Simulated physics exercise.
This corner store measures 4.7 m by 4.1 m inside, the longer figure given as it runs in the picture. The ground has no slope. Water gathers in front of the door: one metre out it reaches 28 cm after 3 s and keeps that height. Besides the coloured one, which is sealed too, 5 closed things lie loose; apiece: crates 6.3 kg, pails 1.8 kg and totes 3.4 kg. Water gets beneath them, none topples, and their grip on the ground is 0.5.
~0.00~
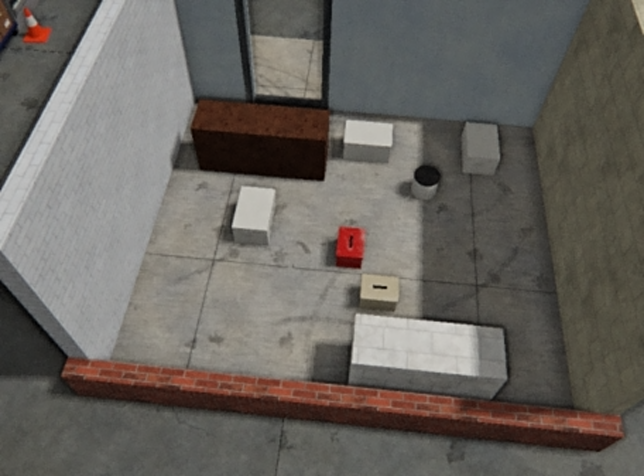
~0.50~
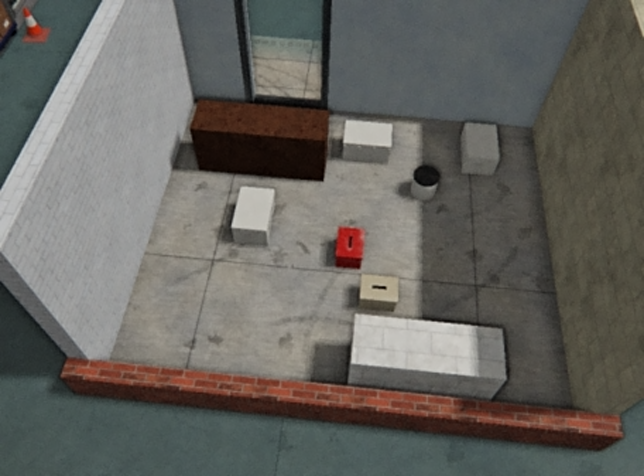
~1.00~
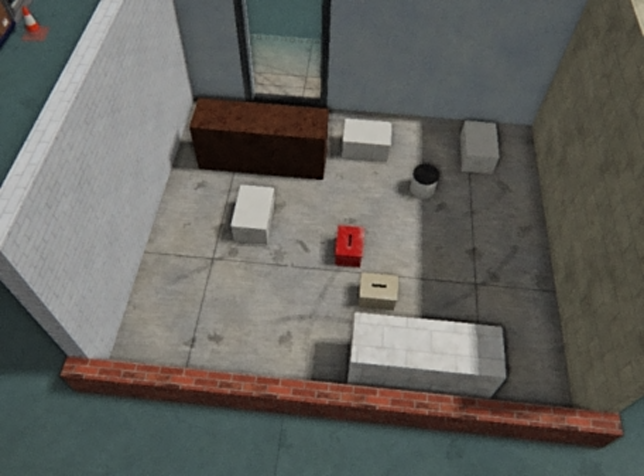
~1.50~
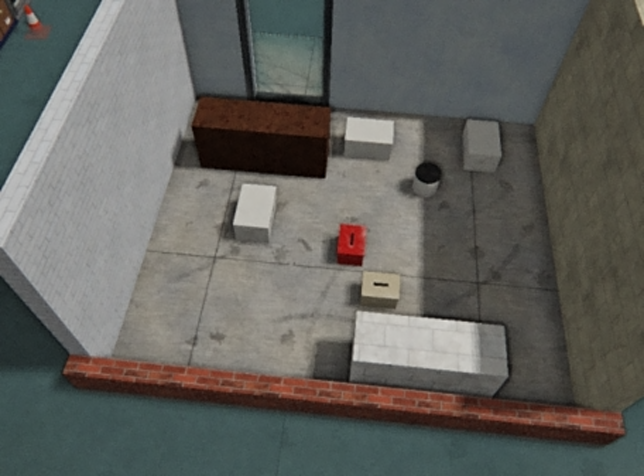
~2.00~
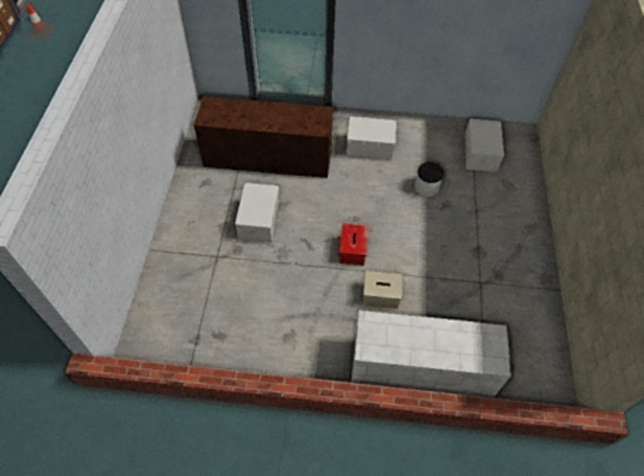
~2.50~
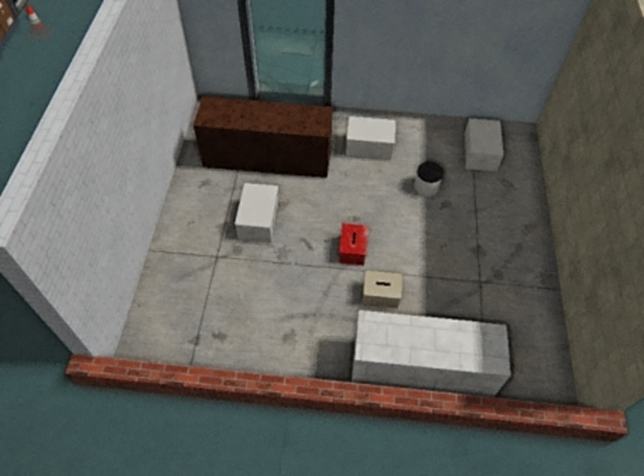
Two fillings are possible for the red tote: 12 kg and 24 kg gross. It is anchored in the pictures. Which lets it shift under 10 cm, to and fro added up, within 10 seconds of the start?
For it, the lower weight is enough.
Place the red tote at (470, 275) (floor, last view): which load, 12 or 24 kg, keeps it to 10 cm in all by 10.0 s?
The smaller is enough.
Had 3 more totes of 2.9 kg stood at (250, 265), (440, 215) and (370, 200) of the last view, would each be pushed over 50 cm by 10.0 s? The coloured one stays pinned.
In turn: Under, past it, short of it.
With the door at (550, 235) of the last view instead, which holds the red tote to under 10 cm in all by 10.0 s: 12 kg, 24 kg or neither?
In that case only the higher weight holds it.
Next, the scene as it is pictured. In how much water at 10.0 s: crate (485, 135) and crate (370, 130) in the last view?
About 18 and 10 cm.
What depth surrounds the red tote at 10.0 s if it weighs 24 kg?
Roughly 3 cm.
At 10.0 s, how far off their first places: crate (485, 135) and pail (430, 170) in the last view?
In that order: 300 cm, 300 cm.
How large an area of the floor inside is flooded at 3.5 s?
Roughly 3.0 m2.
After 3.5 s the red tote would be 0 cm from its start with 12 kg and 0 cm from its start with 24 kg; 0 cm of water round it then.
After 4.5 s the red tote would be 0 cm from its start with 12 kg and 0 cm from its start with 24 kg; 0 cm of water round it then.
After 7.0 s the red tote would be 0 cm from its start with 12 kg and 0 cm from its start with 24 kg; 1 cm of water round it then.
After 10.0 s the red tote would be 0 cm from its start with 12 kg and 0 cm from its start with 24 kg; 3 cm of water round it then.
